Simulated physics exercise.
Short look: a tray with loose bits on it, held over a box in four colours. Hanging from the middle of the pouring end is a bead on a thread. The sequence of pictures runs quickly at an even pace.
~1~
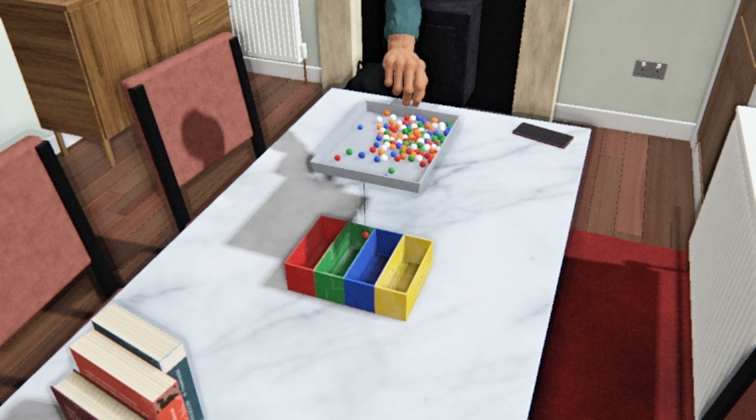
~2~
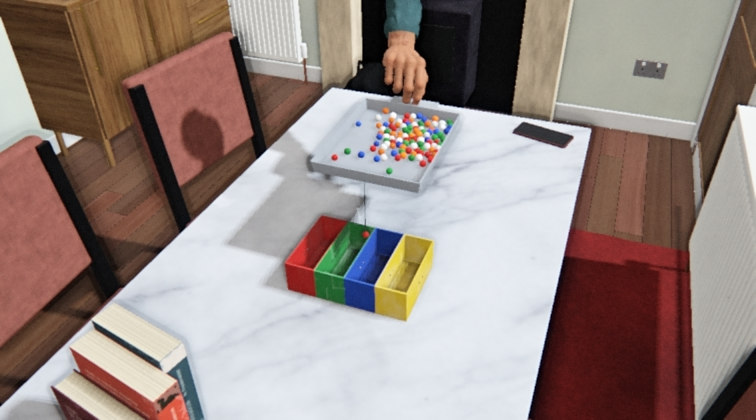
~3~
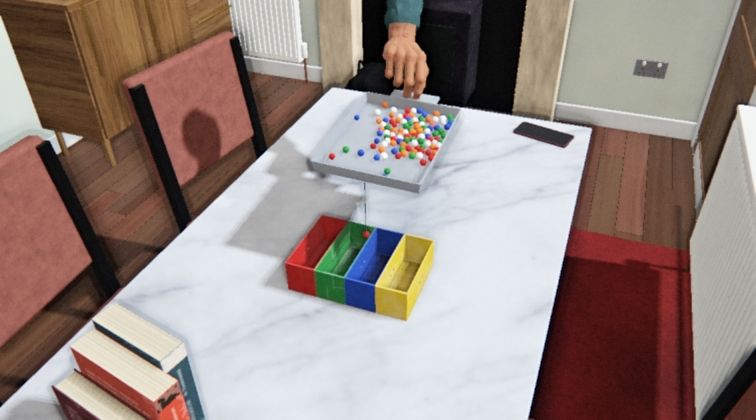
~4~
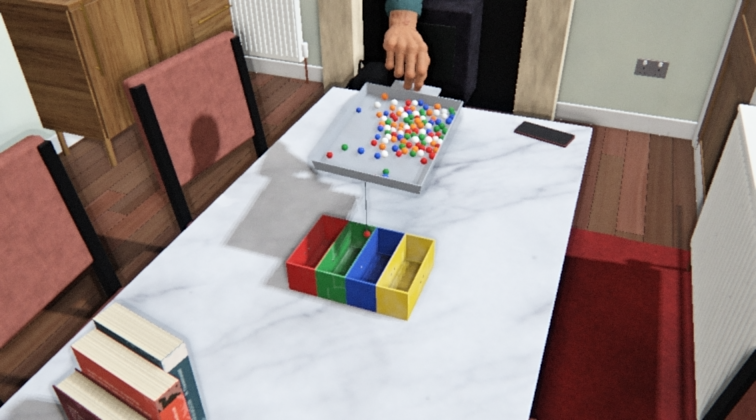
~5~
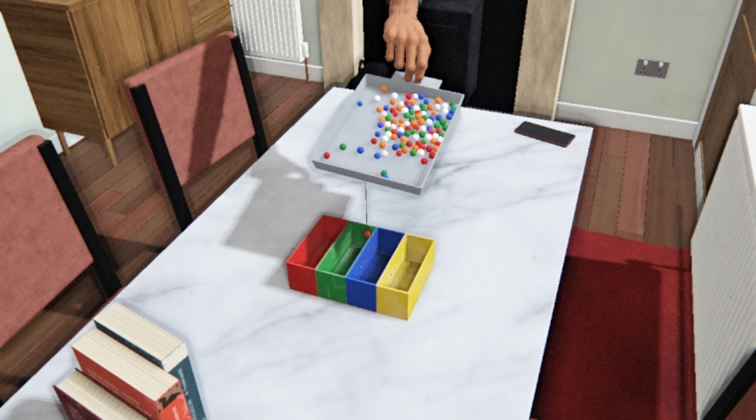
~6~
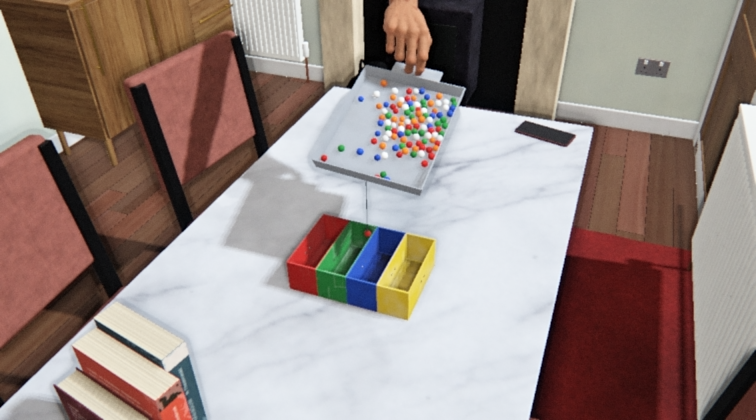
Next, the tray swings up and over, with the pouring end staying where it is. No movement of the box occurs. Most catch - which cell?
Cell: Yellow.
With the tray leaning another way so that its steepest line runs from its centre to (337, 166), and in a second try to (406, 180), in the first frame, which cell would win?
First: The red cell, second: The cell in yellow.
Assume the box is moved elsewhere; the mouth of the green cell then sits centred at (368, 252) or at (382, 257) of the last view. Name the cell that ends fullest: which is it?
That blue cell, then that blue cell.
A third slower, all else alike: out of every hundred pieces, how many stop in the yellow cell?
It would be some 60 in a hundred.
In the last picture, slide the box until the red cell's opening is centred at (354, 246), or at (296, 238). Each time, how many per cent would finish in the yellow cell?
Roughly 10% on the first try and 30% on the second.
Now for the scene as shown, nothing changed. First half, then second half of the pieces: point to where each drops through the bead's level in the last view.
First roughly (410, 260), then roughly (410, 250).
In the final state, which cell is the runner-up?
Rank 2: That blue cell.
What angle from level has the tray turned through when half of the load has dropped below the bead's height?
Somewhere near 95 degrees, I'd say.
Shortly afterwards, tray tipped steeply; all but a few on the tray; only a few in the yellow cell; only a few falling or outside the box.
Next, tray tipped right over; near a quarter on the tray; near a third in the yellow cell; a little in the blue cell; near a quarter falling or outside the box.
Some moments later, tray tipped past a quarter turn; near two thirds in the yellow cell; near a quarter in the blue cell; only a few in the green cell; near a quarter falling or outside the box.
In the end, tray tipped past a quarter turn; near two thirds in the yellow cell; near a quarter in the blue cell; only a few in the green cell; none at all in the red cell; near a quarter outside the box.
